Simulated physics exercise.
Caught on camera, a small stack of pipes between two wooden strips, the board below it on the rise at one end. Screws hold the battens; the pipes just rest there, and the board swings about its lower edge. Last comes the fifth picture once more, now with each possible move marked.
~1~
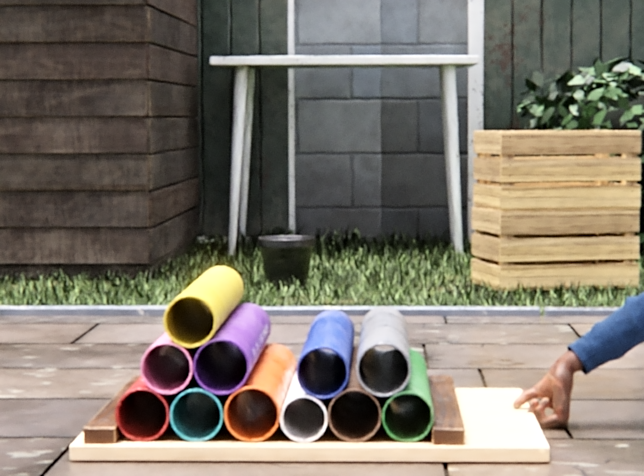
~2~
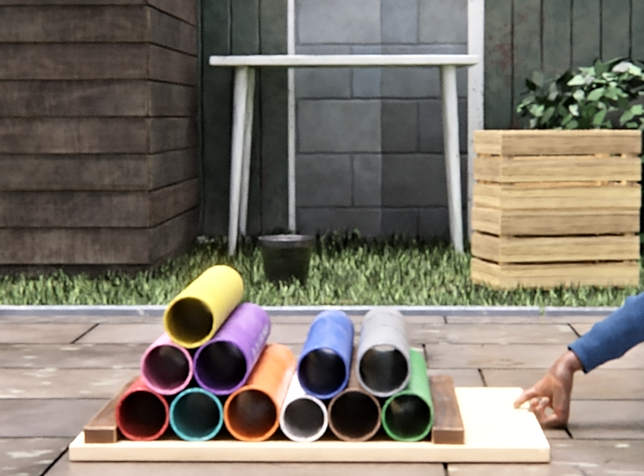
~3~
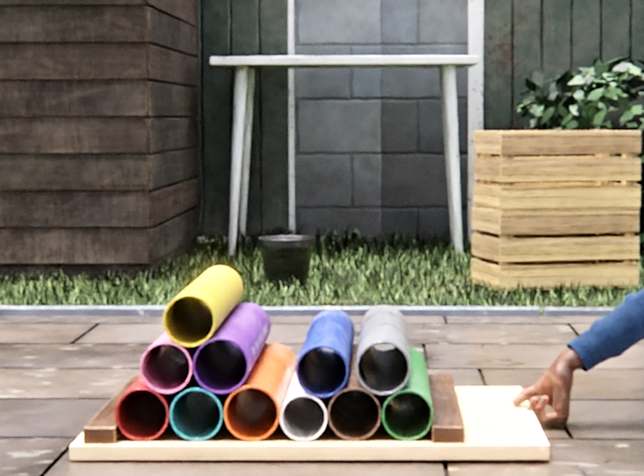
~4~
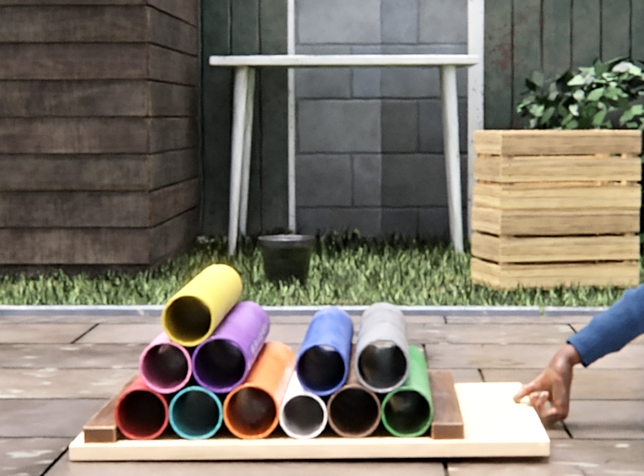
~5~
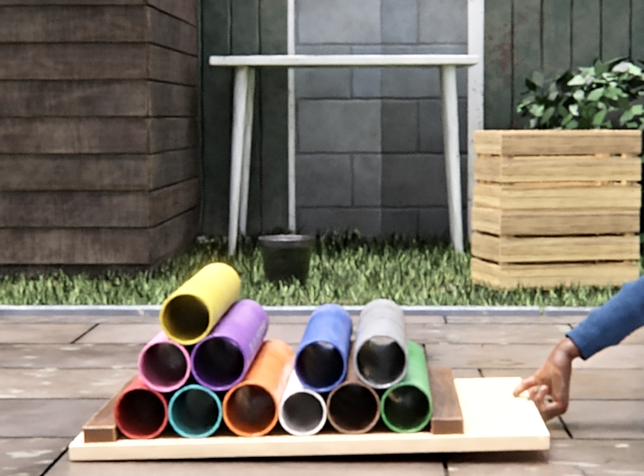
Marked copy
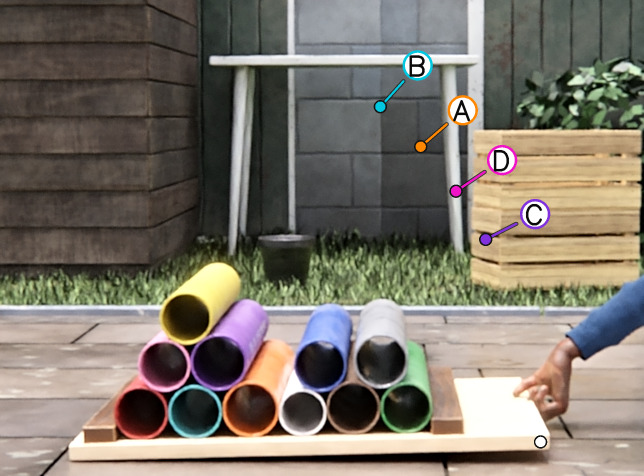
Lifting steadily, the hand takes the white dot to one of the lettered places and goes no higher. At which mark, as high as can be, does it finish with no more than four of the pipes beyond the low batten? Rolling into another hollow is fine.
No higher than C.
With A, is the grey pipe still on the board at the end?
The grey pipe: No.
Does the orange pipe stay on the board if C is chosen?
Yes.
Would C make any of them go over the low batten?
Yes.
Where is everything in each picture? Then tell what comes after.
In the first picture, board (316, 414); red pipe (143, 415); turquoise pipe (197, 415).
In the second picture, turquoise pipe (197, 415); orange pipe (252, 414).
In the third picture, board (316, 413); green pipe (407, 415); grey pipe (383, 368); brown pipe (354, 414).
In the fourth picture, board (316, 411); turquoise pipe (196, 414).
In the fifth picture, board (315, 408); turquoise pipe (195, 412).
On the marked copy, A at (421, 146); B at (380, 107); C at (486, 240); D at (456, 191); the white dot at (540, 442).
Following C. Soon after the start, board at 18°.
Later, board at 27°.
In the end, board at 27°, four over the low batten (purple, blue, pink, yellow).
As for the rest, A eight over the low batten; B eight over the low batten; D eight over the low batten.
